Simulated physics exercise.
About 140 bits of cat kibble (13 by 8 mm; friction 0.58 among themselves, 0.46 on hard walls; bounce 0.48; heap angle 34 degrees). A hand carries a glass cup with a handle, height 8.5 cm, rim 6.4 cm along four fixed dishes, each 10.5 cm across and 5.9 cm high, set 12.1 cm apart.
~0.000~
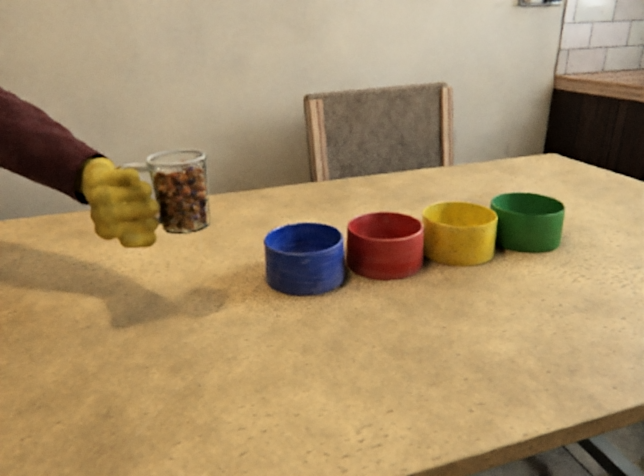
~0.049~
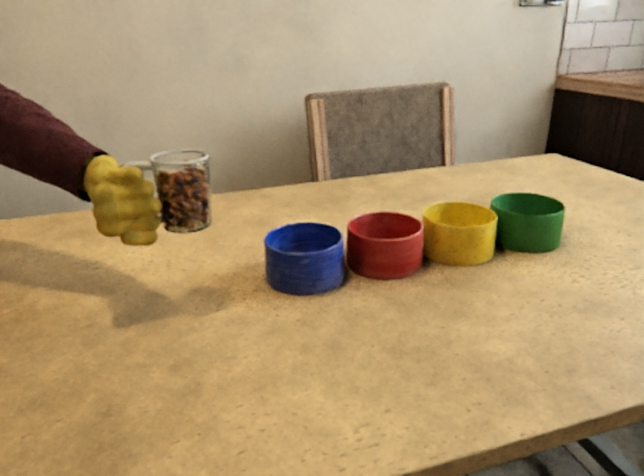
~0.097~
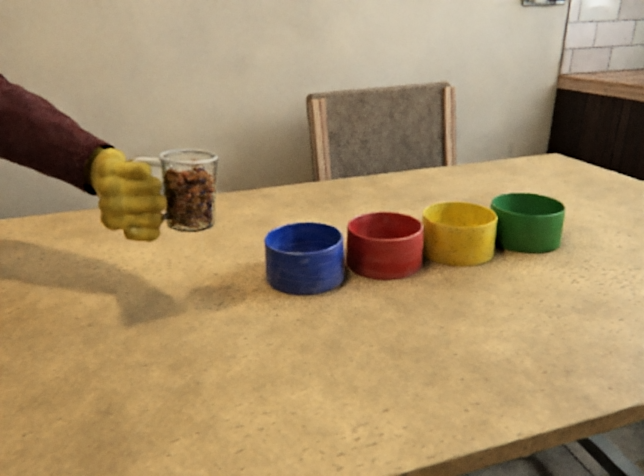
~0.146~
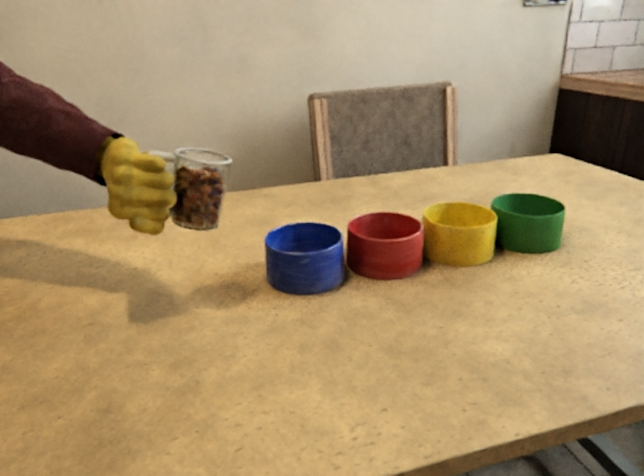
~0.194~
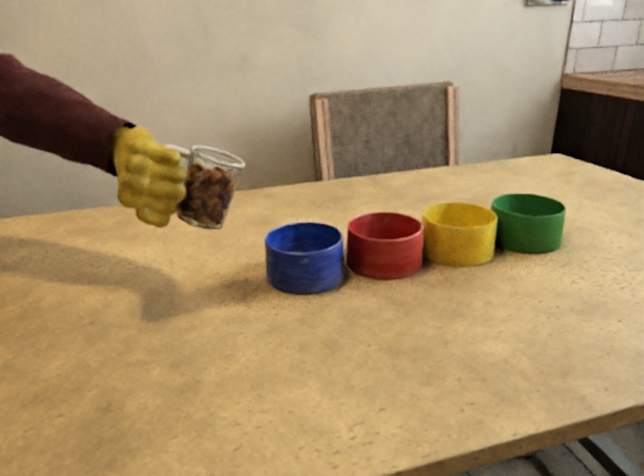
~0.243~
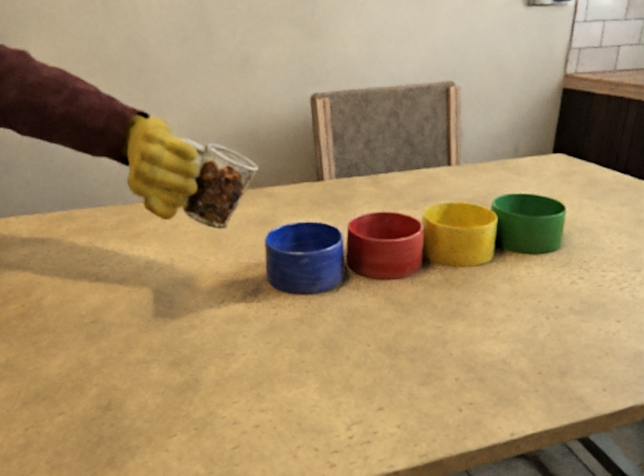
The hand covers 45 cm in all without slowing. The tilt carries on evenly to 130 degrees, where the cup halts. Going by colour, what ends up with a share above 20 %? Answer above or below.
Red: Above, blue: Below, green: Below, yellow: Below, counter: Below.
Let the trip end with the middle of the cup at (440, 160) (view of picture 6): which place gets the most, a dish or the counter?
The winner: Red.
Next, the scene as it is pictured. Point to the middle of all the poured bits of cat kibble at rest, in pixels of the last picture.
At about (391, 250).
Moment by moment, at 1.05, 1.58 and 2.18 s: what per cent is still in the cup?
In turn: 10, 0, 0.
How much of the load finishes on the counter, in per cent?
Some 10 per cent.
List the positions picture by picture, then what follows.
Cup at (182, 192), tilt 0 degrees, lip at (204, 154), moved 0.0 cm; middle of the pieces at (182, 196); blue dish at (304, 238); red dish at (385, 225); yellow dish at (459, 214); green dish at (527, 204), in the first picture.
Cup at (184, 191), tilt 2 degrees, lip at (207, 155), moved 0.2 cm; middle of the pieces at (185, 196), in the second picture.
Cup at (190, 191), tilt 6 degrees, lip at (216, 157), moved 0.9 cm; middle of the pieces at (190, 195), in the third picture.
Cup at (200, 190), tilt 14 degrees, lip at (230, 160), moved 2.0 cm; middle of the pieces at (199, 194), in the fourth picture.
Cup at (209, 189), tilt 22 degrees, lip at (243, 163), moved 3.1 cm; middle of the pieces at (208, 193), in the fifth picture.
Cup at (219, 187), tilt 30 degrees, lip at (256, 167), moved 4.3 cm; middle of the pieces at (217, 192); blue dish at (304, 237); red dish at (385, 225); yellow dish at (459, 215); green dish at (528, 205). The cup turns about 165 degrees a second and travels 23 cm a second, in the sixth picture.
After 1.05 s, tilt 130 degrees; cup holds 10 %, red 85 %.
Then, at 1.58 s, tilt 130 degrees; cup holds 0 %, red 90 %.
Then, at 2.18 s, tilt 130 degrees; cup holds 0 %, red 90 %.
By 2.5 s all is still; red 90 %, blue 0 %, green 0 %, yellow 0 %, counter 10 %.
